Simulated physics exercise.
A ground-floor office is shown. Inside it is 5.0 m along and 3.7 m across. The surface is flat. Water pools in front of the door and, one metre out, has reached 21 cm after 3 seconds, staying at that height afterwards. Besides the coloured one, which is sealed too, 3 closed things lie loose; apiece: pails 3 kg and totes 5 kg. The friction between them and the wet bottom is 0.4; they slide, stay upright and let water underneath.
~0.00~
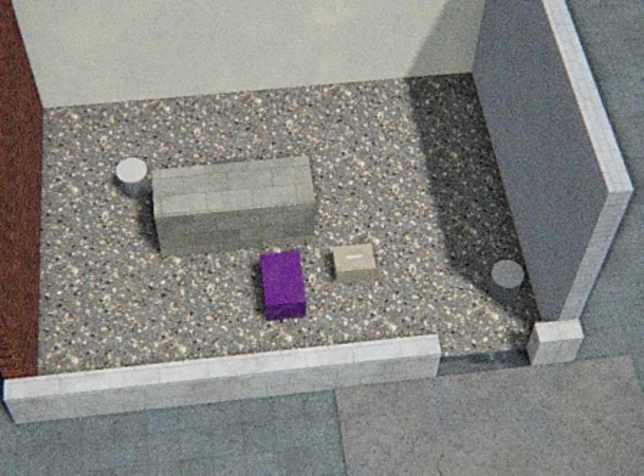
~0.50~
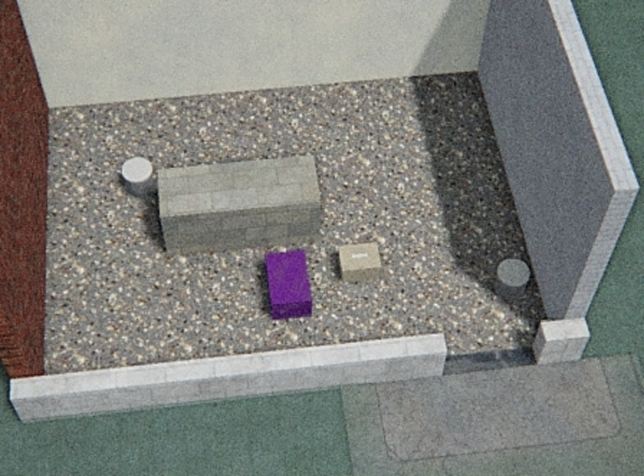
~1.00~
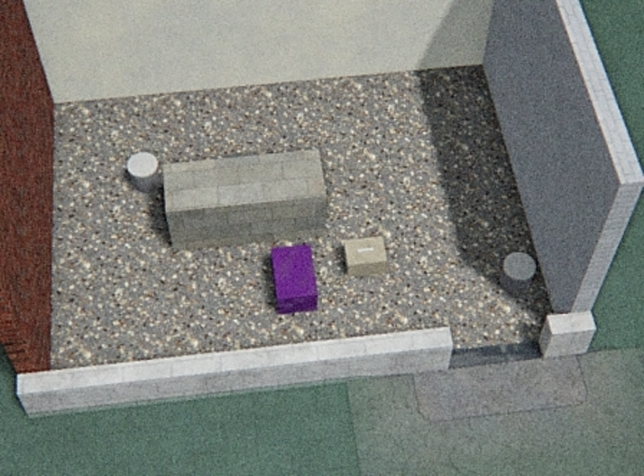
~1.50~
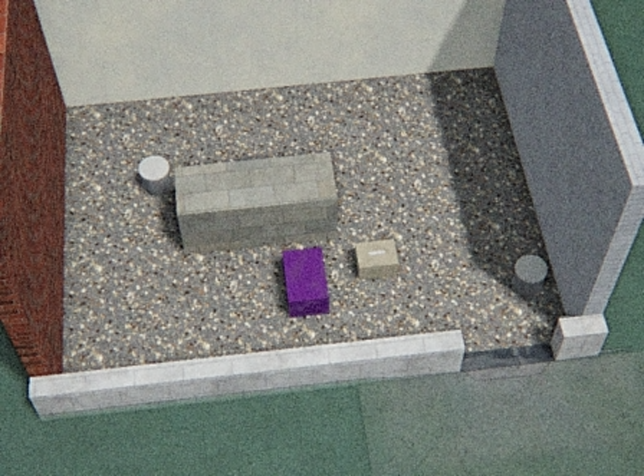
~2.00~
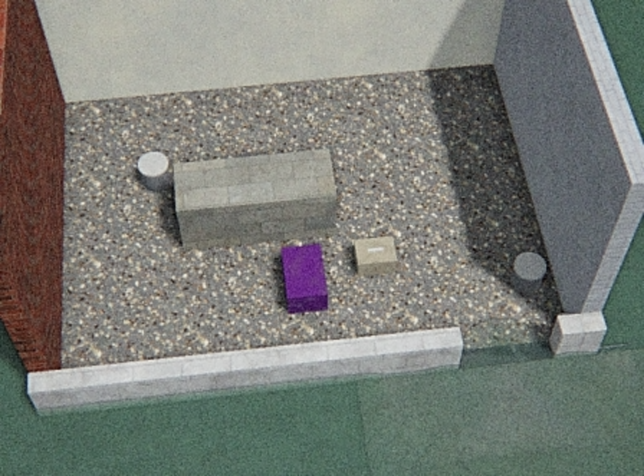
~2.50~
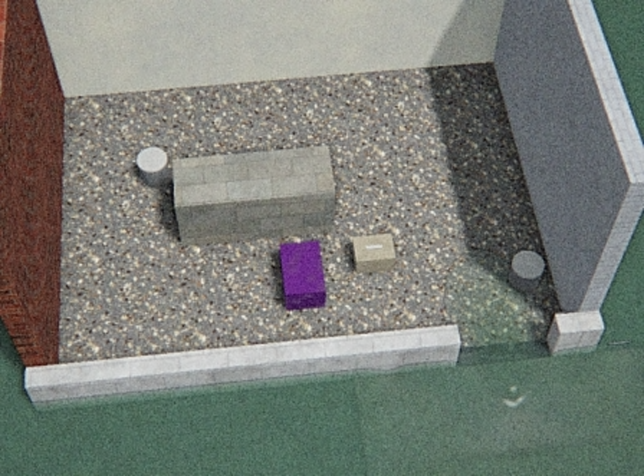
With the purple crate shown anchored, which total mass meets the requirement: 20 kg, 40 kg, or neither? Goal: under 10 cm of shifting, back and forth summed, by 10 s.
To my eye, the smaller ballast is adequate.
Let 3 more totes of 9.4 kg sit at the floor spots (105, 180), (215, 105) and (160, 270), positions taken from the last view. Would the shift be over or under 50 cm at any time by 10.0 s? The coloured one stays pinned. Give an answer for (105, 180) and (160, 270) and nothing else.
The first comes out below the threshold, the second below the threshold.
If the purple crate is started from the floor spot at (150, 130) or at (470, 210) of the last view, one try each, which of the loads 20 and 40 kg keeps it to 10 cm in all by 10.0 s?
In order, heavier load succeeds alone and heavier load succeeds alone.
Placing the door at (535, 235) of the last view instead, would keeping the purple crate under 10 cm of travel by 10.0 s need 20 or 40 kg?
The answer is that only the greater mass suffices.
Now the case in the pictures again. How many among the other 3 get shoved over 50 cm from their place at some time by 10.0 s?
That comes to 2.
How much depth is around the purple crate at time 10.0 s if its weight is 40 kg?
About 2 cm.
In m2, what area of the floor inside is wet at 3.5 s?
Wet area: Approx. 4.0 m2.
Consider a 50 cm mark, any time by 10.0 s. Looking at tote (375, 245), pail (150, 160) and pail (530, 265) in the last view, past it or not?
Not exceeded, Exceeded, Exceeded, in that order.
After 3.5 s the purple crate would be 0 cm from its start with 20 kg and 0 cm from its start with 40 kg; 0 cm of water round it then.
After 4.5 s the purple crate would be 0 cm from its start with 20 kg and 0 cm from its start with 40 kg; 1 cm of water round it then.
After 7.0 s the purple crate would be 0 cm from its start with 20 kg and 0 cm from its start with 40 kg; 2 cm of water round it then.
After 10.0 s the purple crate would be 0 cm from its start with 20 kg and 0 cm from its start with 40 kg; 2 cm of water round it then.
